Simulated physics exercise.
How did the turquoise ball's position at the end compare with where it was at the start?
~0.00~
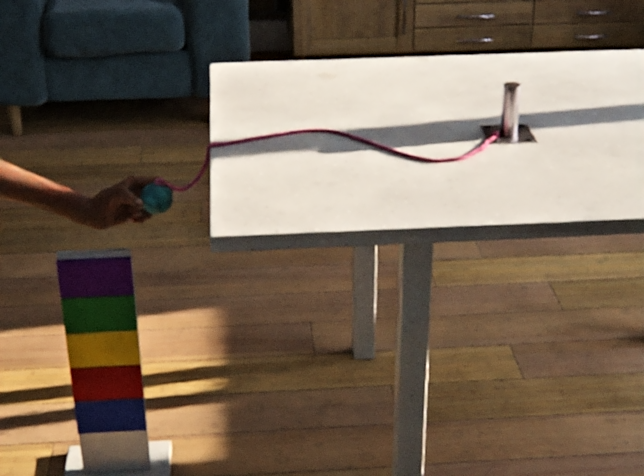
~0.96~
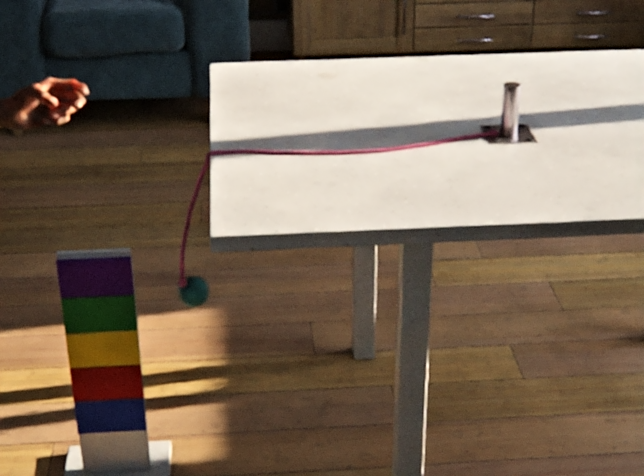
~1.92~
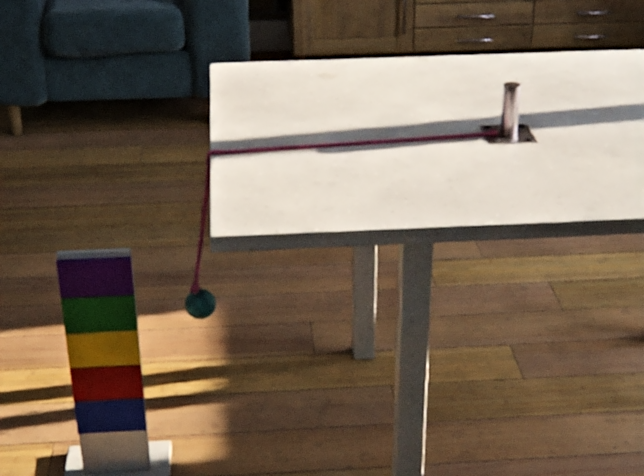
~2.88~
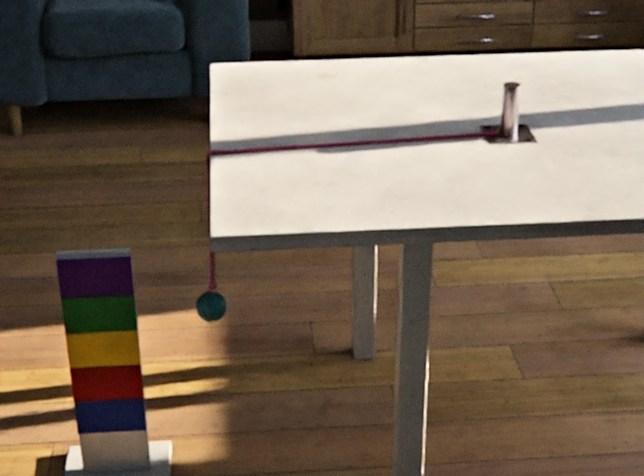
At the start it was held in a hand out to the left of the table, higher than the coloured bands. By the end it hung lower and farther right, below the table's left edge and level with the green band.
